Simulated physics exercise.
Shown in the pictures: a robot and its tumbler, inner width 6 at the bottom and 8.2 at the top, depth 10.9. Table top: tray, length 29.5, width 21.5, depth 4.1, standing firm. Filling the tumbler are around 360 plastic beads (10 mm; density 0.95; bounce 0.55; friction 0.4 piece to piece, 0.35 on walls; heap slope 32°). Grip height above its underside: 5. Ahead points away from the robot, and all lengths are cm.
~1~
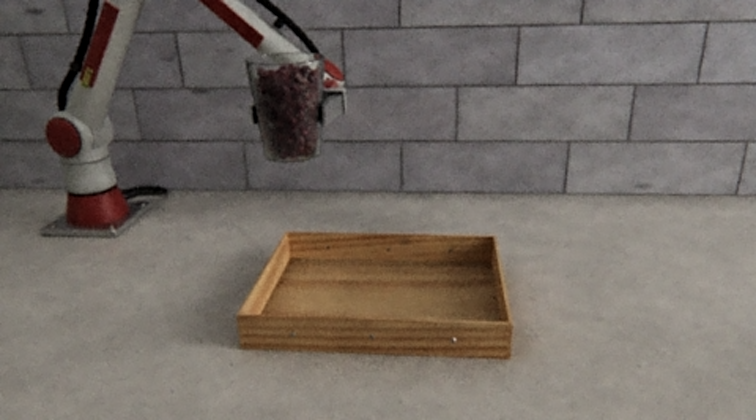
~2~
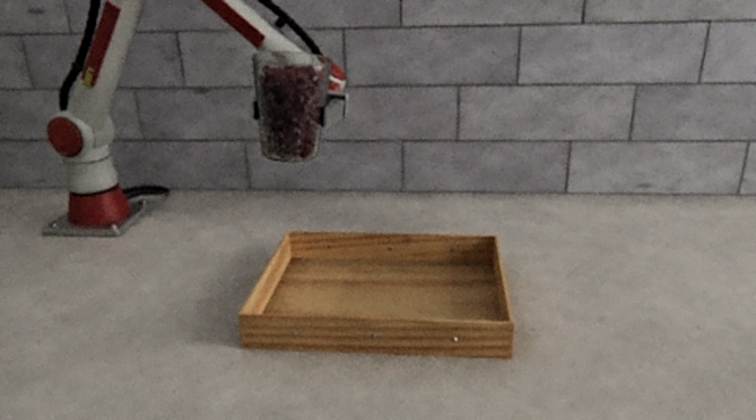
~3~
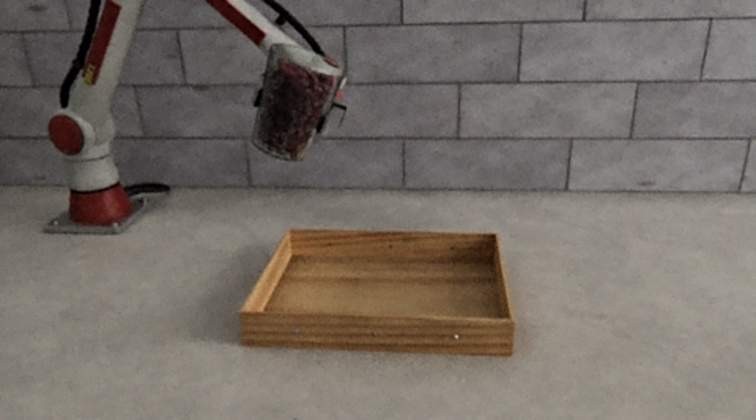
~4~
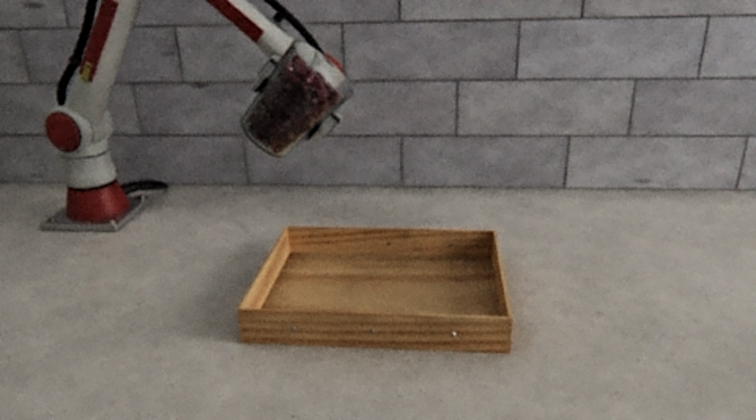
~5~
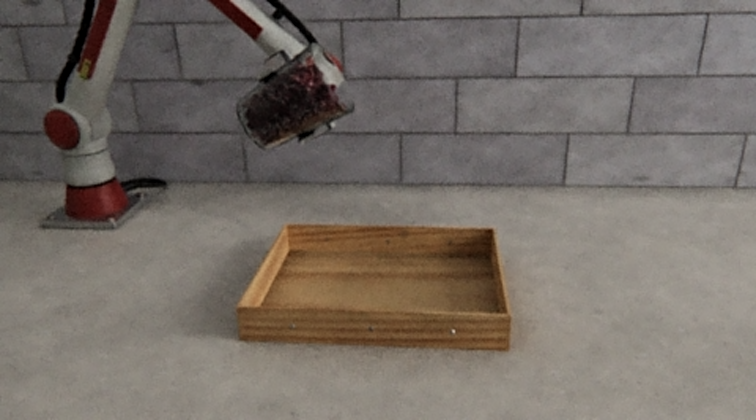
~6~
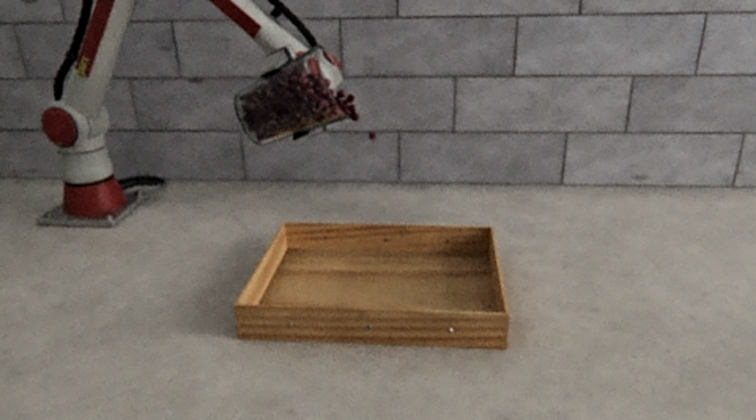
A robot arm tilts a clear tumbler of dark red beads rightward above a wooden tray.
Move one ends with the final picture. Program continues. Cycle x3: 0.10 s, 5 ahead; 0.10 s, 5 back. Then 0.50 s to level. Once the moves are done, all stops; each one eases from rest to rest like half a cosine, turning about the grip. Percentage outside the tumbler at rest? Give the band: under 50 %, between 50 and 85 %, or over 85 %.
Band: Between 50 and 85 %.
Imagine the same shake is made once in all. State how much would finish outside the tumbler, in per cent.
It would come to about 55 %.
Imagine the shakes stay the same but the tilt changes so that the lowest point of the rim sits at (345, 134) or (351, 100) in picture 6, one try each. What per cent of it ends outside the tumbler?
About 95 and 45 per cent.
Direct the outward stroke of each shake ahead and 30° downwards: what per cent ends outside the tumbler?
You'd expect near 45 percent of it there.
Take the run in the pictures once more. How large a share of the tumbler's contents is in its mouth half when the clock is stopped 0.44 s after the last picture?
Close to 50 in a hundred.
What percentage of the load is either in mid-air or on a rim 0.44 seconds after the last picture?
Roughly 12 per cent.
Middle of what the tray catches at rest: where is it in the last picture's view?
Near (449, 287).
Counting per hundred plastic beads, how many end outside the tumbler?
Estimate: Roughly 65 %.
Then, 0.44 s on, tilted 67° forward, highest piece 27 above the table; 157 in the tumbler, 132 in the tray, 28 on the table or floor, 44 in flight or on a rim.
Then, 0.88 s on, tilted 27° forward, highest piece 28 above the table; 187 in the tray, 121 in the tumbler, 48 on the table or floor, 5 in flight or on a rim.
Then, 1.30 s on, level, highest piece 25 above the table; 188 in the tray, 121 in the tumbler, 52 on the table or floor.
Then, 2.35 s on, level, highest piece 25 above the table; 188 in the tray, 121 in the tumbler, 52 on the table or floor.
In the end, 188 in the tray, 121 in the tumbler, 52 on the table or floor. That is 66 % outside the tumbler.
